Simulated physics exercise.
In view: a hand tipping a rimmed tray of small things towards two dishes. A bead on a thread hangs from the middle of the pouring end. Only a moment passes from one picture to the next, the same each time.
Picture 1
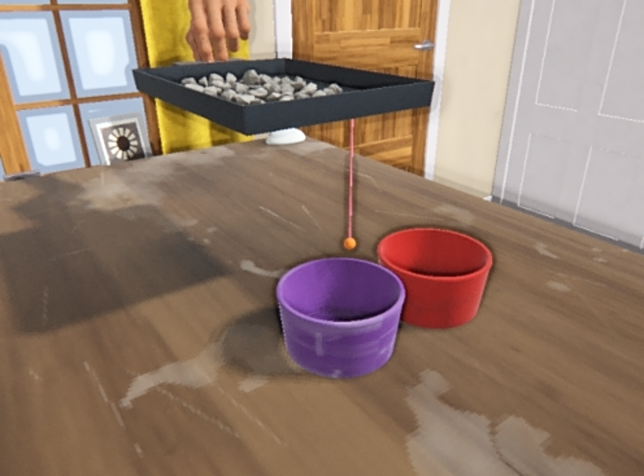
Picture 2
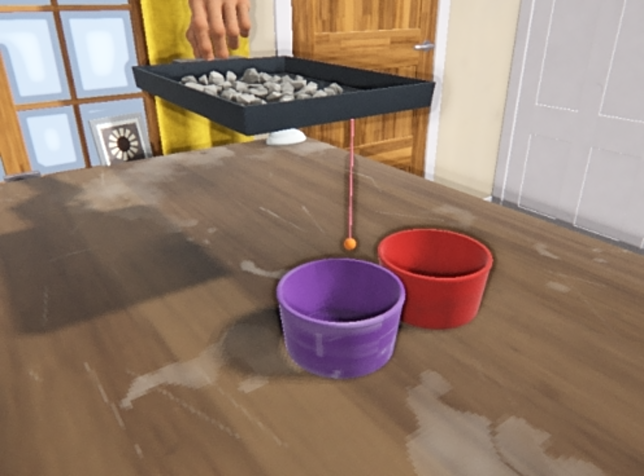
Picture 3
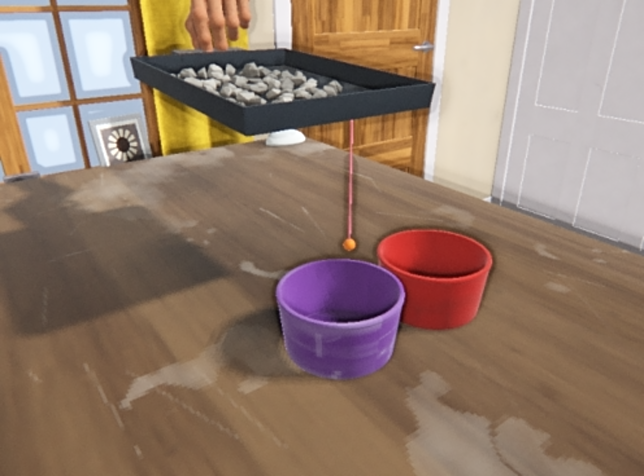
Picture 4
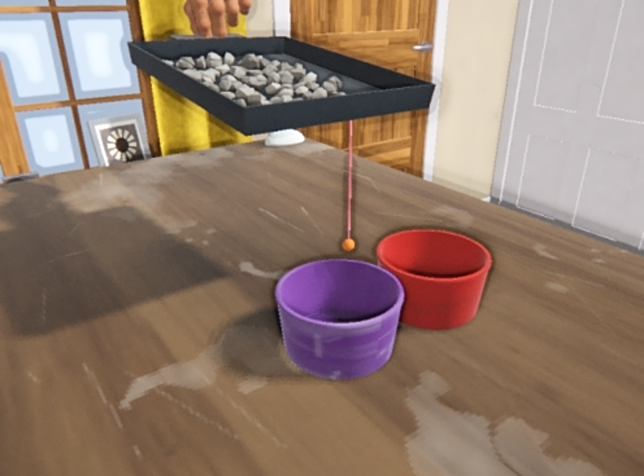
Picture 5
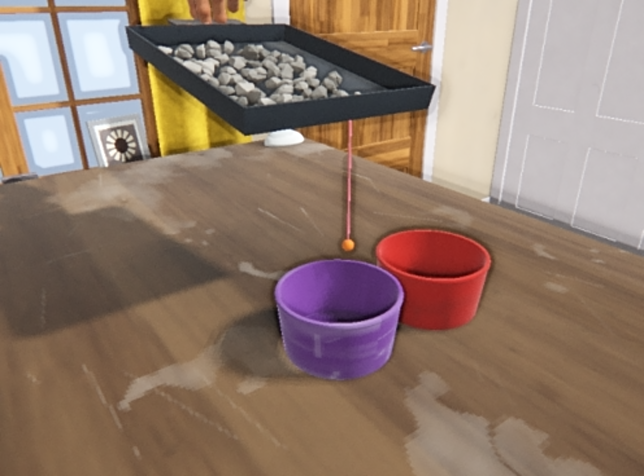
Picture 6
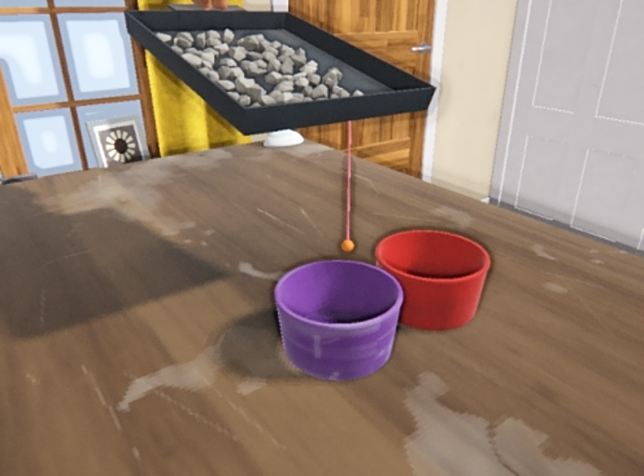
To begin with, a hand is at the far side of a level black tray of grey gravel, above a purple dish and a red dish on a wooden table. The hand then raises the far side, tilting the tray slightly towards the viewer, while an orange bead hangs almost still on its thread.
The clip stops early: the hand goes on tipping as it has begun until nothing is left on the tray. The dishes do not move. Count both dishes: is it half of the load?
Caught overall: The larger part.
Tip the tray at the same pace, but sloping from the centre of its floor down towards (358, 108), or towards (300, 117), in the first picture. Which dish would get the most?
The first try: The right dish. The second: The dish on the left.
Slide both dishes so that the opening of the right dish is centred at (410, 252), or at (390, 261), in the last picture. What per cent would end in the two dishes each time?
Near 50 % and 50 %.
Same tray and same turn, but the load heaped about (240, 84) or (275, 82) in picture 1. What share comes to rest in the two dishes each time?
About 80 and 80 per cent.
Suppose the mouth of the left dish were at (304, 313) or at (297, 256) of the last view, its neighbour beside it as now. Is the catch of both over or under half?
The first try: More than half. The second: Under half.
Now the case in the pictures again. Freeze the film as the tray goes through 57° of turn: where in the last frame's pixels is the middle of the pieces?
At about (327, 75).
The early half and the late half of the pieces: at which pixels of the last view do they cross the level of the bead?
At about (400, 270), then at (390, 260).
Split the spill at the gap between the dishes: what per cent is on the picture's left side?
Some 40 per cent.
Just after the last frame, tray tipped steeply; every one on the tray.
A moment on, tray tipped right over; roughly half on the tray; about a tenth in the left dish; about a tenth in the right dish; about a tenth outside both; roughly a quarter in the air.
Further on, tray tipped past a quarter turn; roughly a third in the left dish; roughly a third in the right dish; roughly a quarter outside both.
When it is over, tray tipped past a quarter turn; roughly a third in the left dish; roughly a third in the right dish; roughly a quarter outside both.
